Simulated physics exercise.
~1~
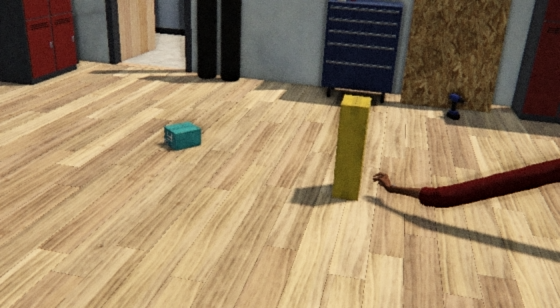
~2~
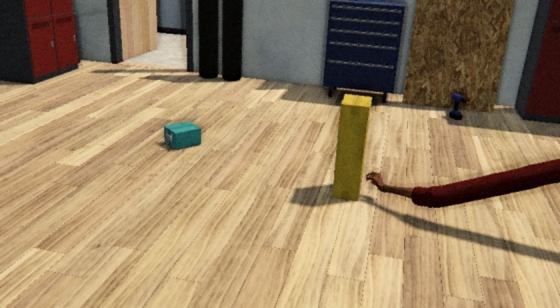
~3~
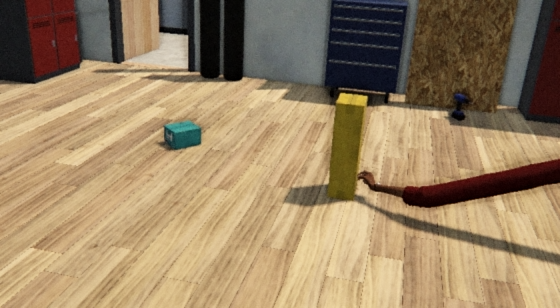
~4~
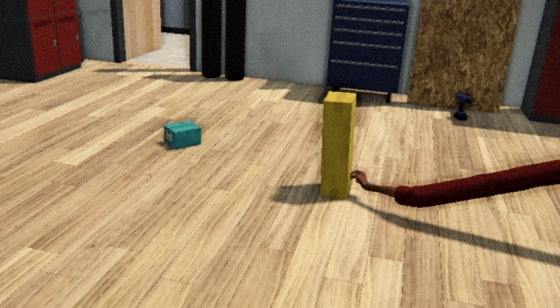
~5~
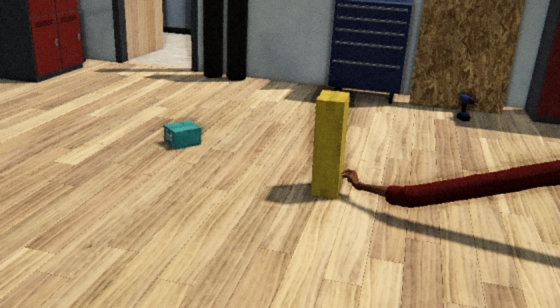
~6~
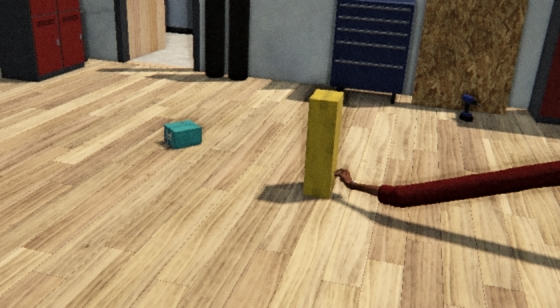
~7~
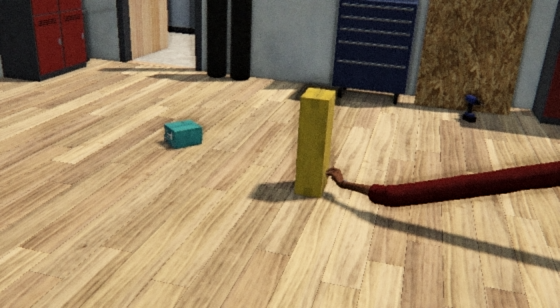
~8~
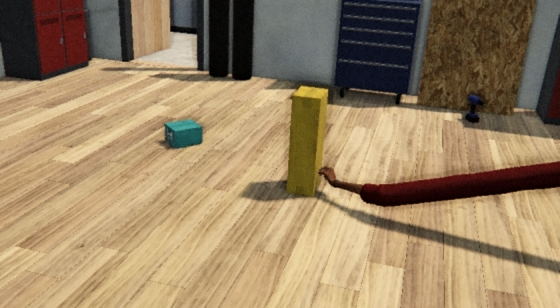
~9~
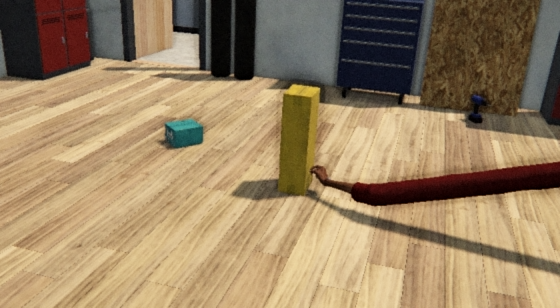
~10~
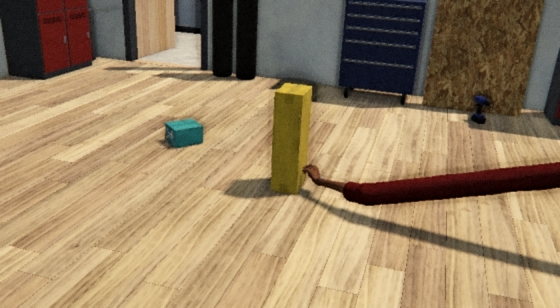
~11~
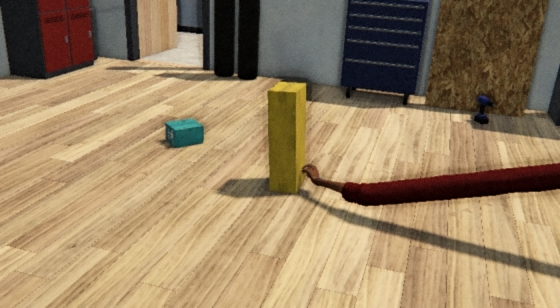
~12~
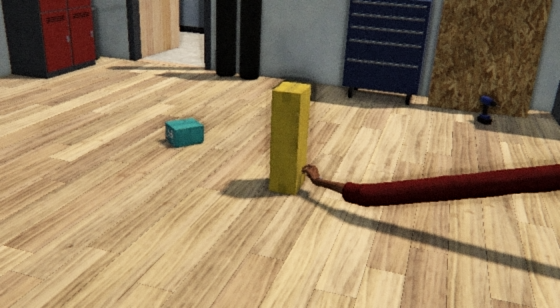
A finger on a long, dark red arm pushed a tall yellow box slowly leftward across the wooden floor, then stopped. The box slid without tipping and ended up still standing, while the small turquoise parcel to its left stayed where it was.
